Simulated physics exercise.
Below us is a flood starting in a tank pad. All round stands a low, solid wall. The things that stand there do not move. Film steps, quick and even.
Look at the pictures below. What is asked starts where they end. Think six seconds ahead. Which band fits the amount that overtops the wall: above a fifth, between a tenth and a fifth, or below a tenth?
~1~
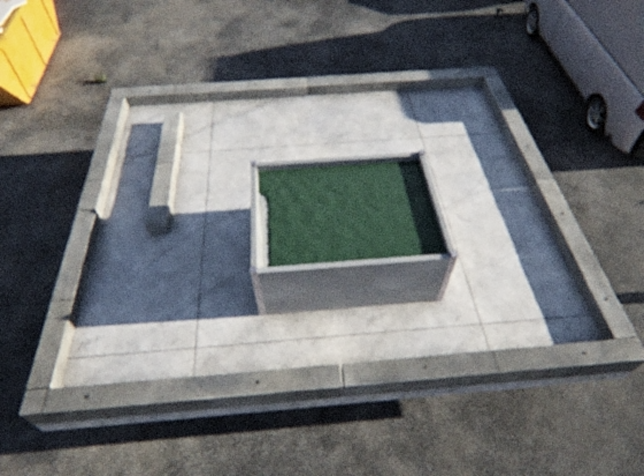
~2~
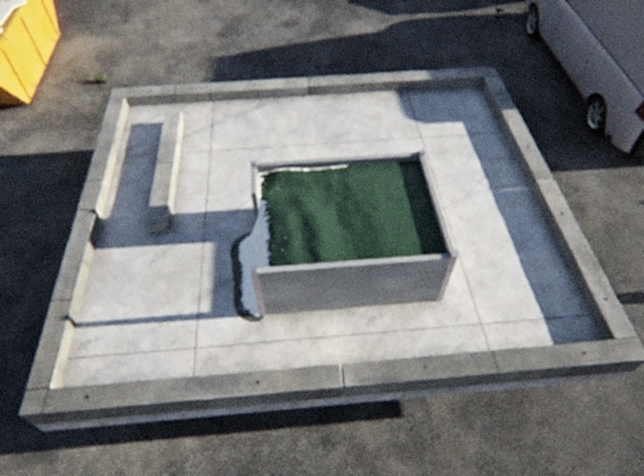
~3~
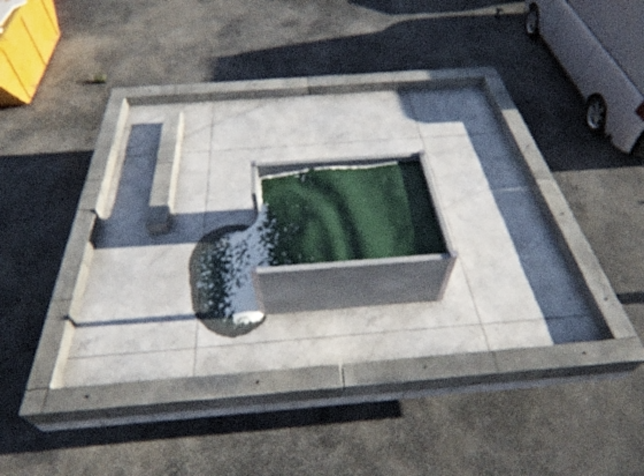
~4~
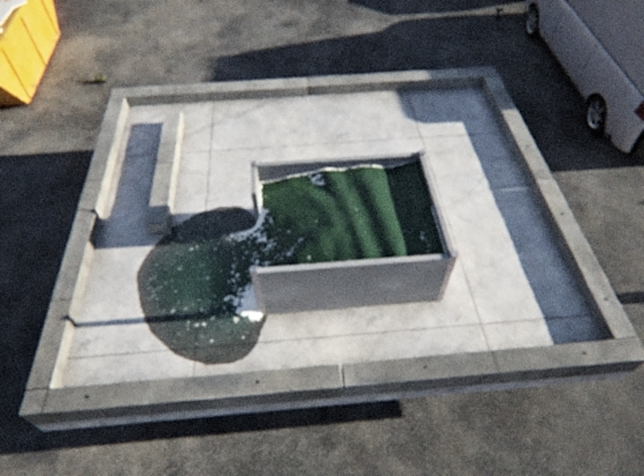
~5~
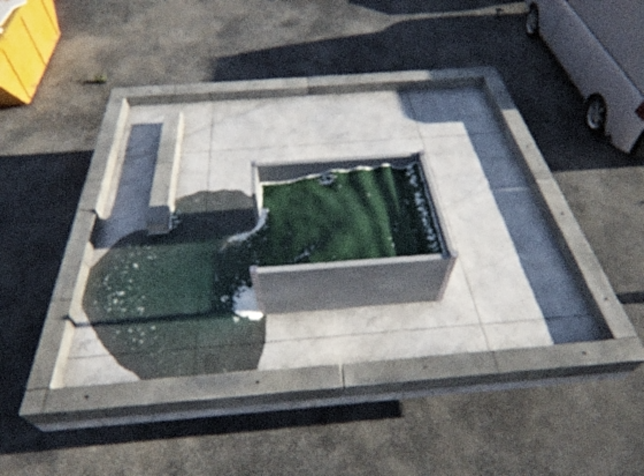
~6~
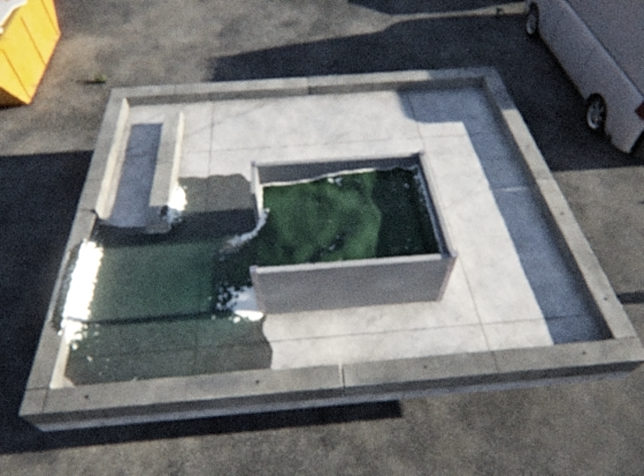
The loss will exceed a fifth.
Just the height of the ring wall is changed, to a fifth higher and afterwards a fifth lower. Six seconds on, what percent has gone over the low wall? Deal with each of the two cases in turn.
16 and 32 per cent, in that order.
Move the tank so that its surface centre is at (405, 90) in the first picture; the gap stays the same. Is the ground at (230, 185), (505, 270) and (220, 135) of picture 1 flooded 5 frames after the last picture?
In sequence: Soaked, spared, soaked.
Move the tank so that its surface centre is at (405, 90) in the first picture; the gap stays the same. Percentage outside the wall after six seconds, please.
I'd put it near 6 in a hundred.
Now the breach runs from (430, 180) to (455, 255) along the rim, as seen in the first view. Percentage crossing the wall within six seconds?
Estimate: 24 %.
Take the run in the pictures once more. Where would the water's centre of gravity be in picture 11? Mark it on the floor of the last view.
I'd say near (259, 267).
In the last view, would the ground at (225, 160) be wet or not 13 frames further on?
My answer is swamped.
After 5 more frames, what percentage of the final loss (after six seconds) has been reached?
Around 10 percent.
A moment on, water covers 20 % of the floor; the low wall has let 0 % over.
Next, water covers 25 % of the floor; the low wall has let 2 % over.
Then, water covers 35 % of the floor; the low wall has let 16 % over.
Later, water covers 40 % of the floor; the low wall has let 22 % over.
In the end, water covers 70 % of the floor; the low wall has let 23 % over.
